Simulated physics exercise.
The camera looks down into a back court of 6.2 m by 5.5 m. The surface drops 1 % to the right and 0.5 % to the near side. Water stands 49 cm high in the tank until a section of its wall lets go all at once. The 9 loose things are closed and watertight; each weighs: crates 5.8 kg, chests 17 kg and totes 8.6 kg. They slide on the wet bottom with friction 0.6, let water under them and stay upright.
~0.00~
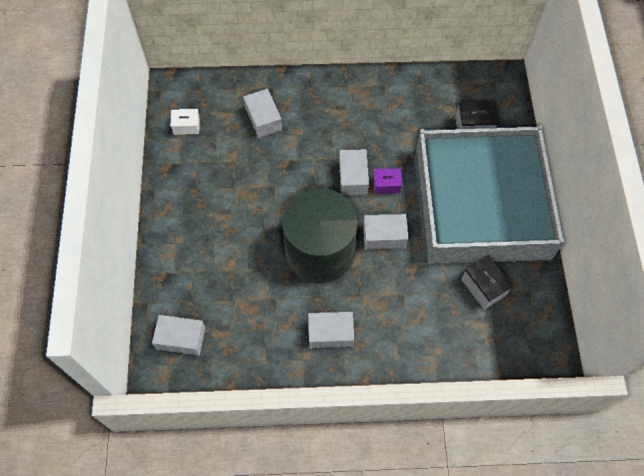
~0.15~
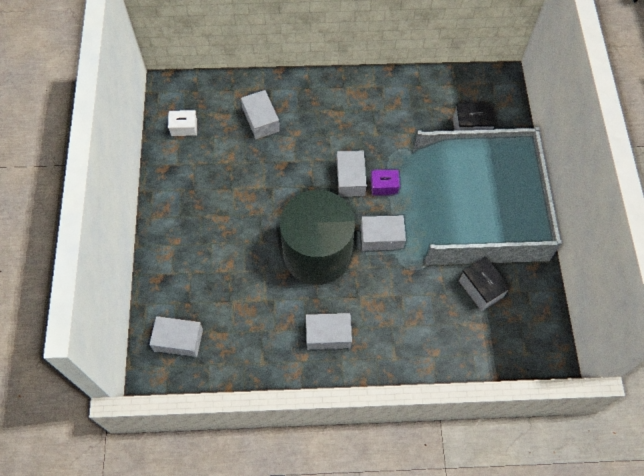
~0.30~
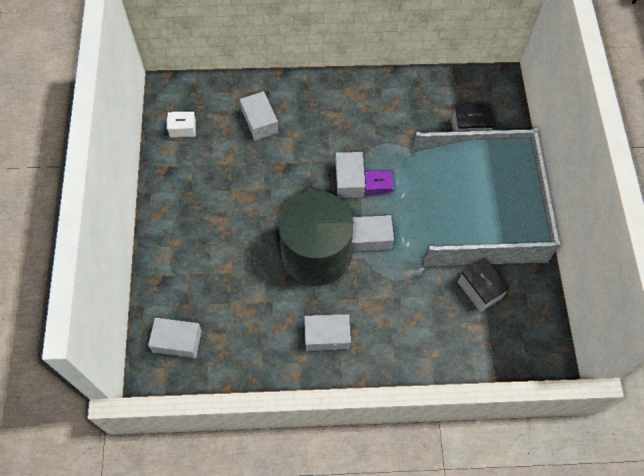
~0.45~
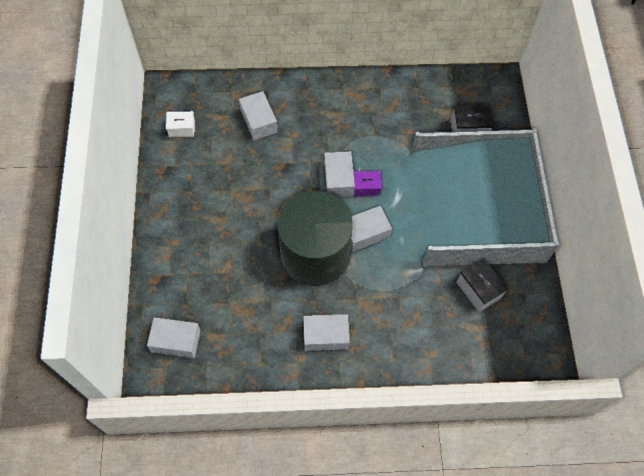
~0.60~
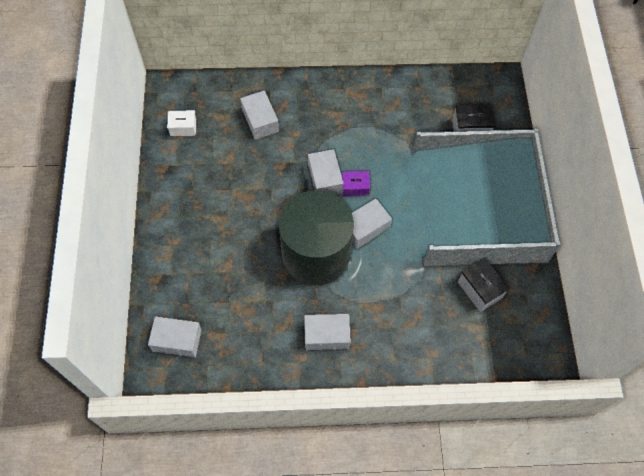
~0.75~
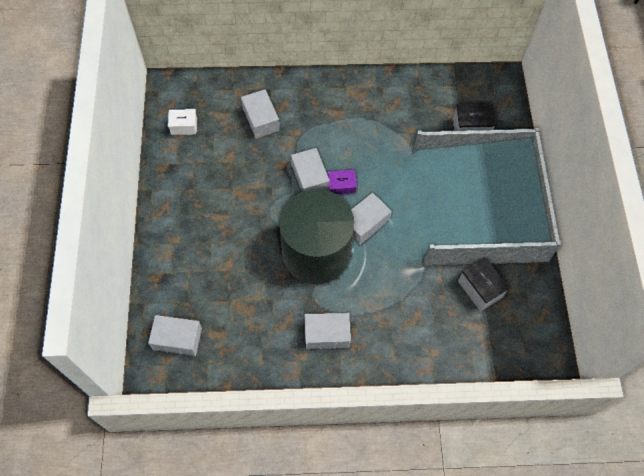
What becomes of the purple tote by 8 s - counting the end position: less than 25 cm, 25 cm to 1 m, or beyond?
Purple tote gets carried off.
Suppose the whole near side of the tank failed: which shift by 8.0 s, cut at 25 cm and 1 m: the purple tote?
Then the purple tote barely shifts.
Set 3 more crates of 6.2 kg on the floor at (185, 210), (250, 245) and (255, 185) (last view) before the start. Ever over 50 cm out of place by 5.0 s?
In turn: Over, under, over.
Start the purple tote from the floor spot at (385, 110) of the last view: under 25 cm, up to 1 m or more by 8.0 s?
It stays put.
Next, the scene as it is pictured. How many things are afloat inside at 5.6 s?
At that moment 6.
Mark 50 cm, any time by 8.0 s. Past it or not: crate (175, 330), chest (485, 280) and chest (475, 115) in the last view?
In that order: Over, under, less.
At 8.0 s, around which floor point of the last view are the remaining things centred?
At about (293, 244).
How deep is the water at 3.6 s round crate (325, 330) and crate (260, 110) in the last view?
Roughly 6 and 21 cm.
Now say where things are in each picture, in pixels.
In the first frame, the purple tote at (388, 177), on the bottom; 3.0 m2 under water; 0 of 9 have shifted.
In the second frame, the purple tote at (385, 179) rests on the ground; water covers 3.8 m2; 0 of 9 have shifted.
In the third frame, the purple tote at (379, 180) rests on the ground, 7 cm from its start; water covers 4.6 m2; 2 of 9 have shifted.
In the fourth frame, the purple tote at (367, 180) rests on the ground, 24 cm from its start; 5.6 m2 under water; 3 of 9 have shifted.
In the fifth frame, the purple tote at (356, 180) rests on the ground, 42 cm from its start; water covers 6.5 m2; 3 of 9 have shifted.
In the sixth frame, the purple tote at (342, 179), on the bottom, 64 cm from its start; 7.6 m2 under water; 3 of 9 have shifted.
After 1.6 s the purple tote is near (243, 154), 2.2 m from its start, afloat; 2 afloat.
After 3.6 s the purple tote is near (167, 120), 3.4 m from its start, afloat; 7 afloat.
After 5.6 s the purple tote is near (201, 205), 2.7 m from its start, aground; 6 afloat.
After 8.0 s the purple tote is near (207, 232), 2.7 m from its start, aground; 5 afloat.
